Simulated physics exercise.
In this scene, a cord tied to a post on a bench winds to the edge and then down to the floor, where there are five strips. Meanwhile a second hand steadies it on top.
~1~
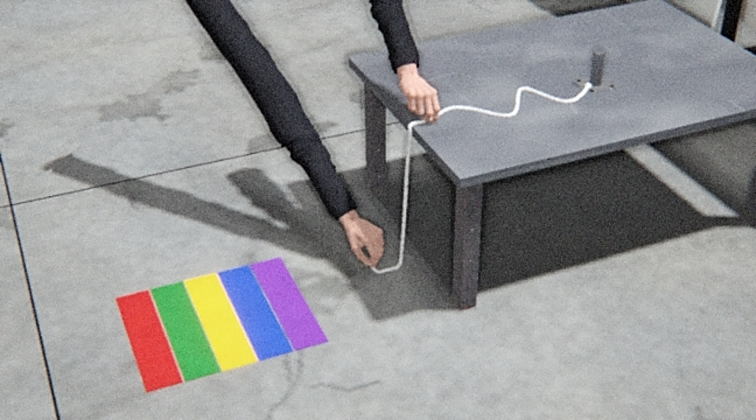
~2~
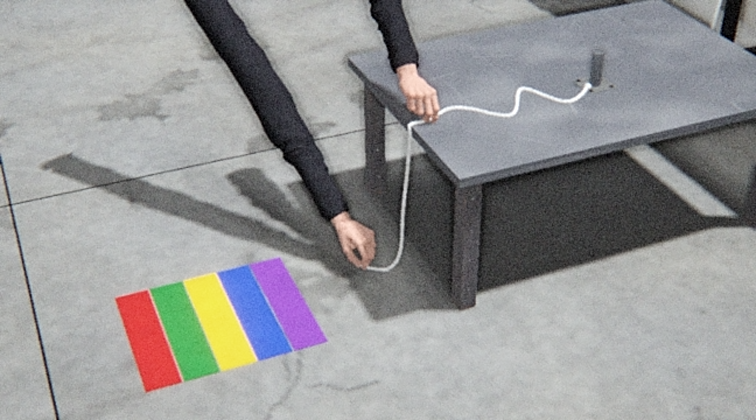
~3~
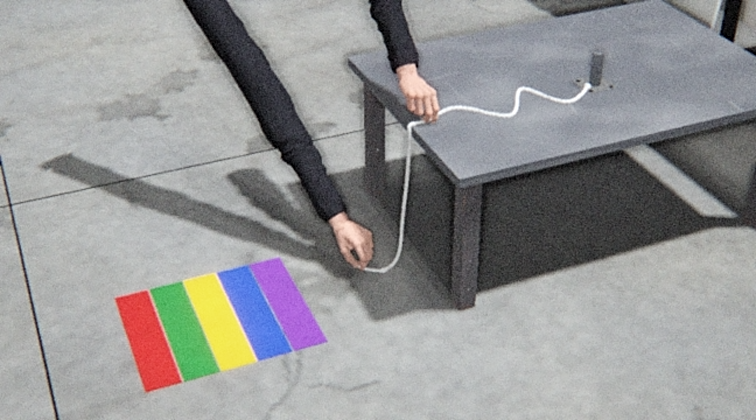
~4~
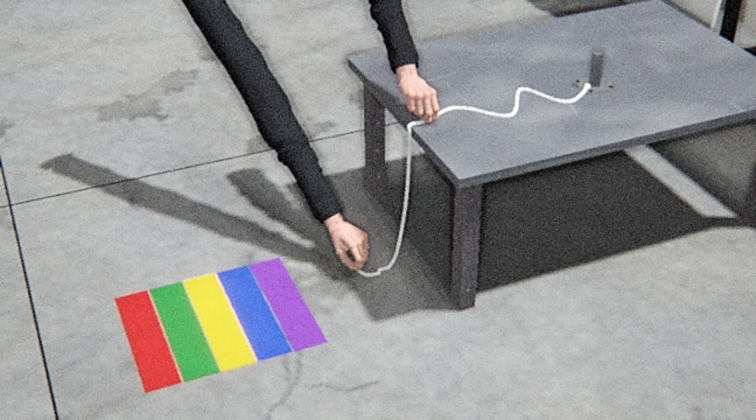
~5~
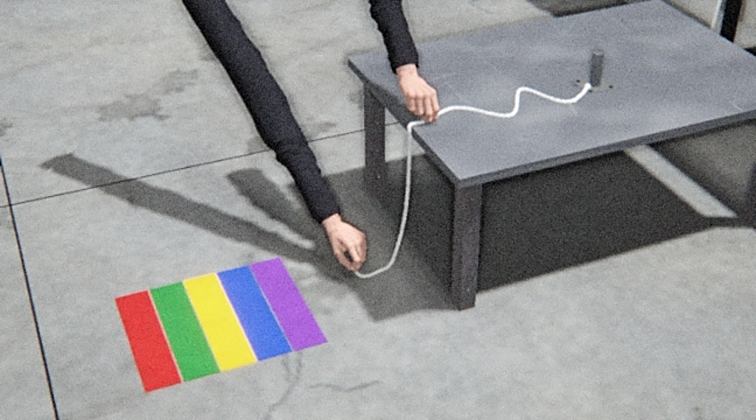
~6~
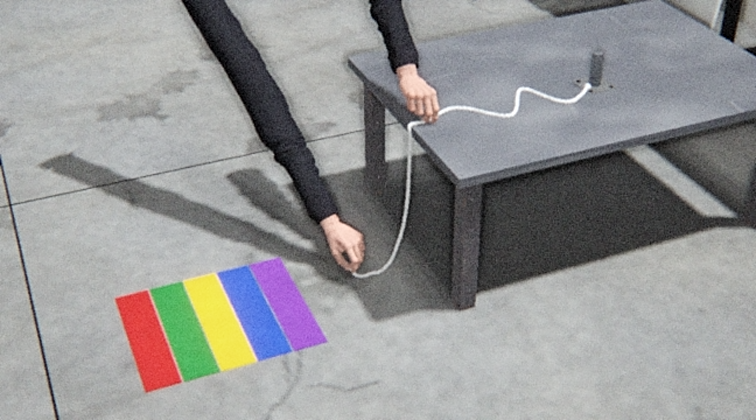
On a gray concrete floor beside a low gray table, two dark-sleeved arms hold a white cord that runs from a small post across the tabletop and over its edge. One hand stays at the edge while the lower hand draws the hanging end slightly left, toward five colored strips.
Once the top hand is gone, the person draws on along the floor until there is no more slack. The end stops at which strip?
At the green strip.
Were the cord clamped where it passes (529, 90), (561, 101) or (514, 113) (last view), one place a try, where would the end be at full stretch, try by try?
The pixel places are (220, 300), (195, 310) and (250, 295), one per try.
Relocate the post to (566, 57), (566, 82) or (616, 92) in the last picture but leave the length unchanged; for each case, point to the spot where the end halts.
The three places are (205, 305), (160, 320) and (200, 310), in that order.
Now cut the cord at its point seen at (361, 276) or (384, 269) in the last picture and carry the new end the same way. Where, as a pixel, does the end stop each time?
Taking them in turn, near (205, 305) and near (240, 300).
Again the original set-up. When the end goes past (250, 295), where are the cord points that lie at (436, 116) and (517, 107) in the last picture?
Approx. (401, 162); approx. (470, 113).
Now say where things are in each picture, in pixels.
In the first picture, end (370, 264); purple (303, 329); blue (268, 339); yellow (232, 349); green (196, 359); red (159, 369).
In the second picture, end (362, 266); cord through (575, 100) (518, 94) (480, 111) (419, 123) (406, 185) (401, 249).
In the third picture, end (359, 266).
In the fourth picture, end (355, 268); cord through (575, 100) (518, 94) (480, 111) (419, 123) (408, 185) (398, 250).
In the fifth picture, end (353, 268).
In the sixth picture, end (351, 269); cord through (575, 100) (518, 94) (480, 111) (419, 123) (408, 184) (395, 250).
A little later, end near (251, 295); over blue.
Next, end near (207, 306); over yellow.
When it is tight, end near (183, 312); over green. The green one.
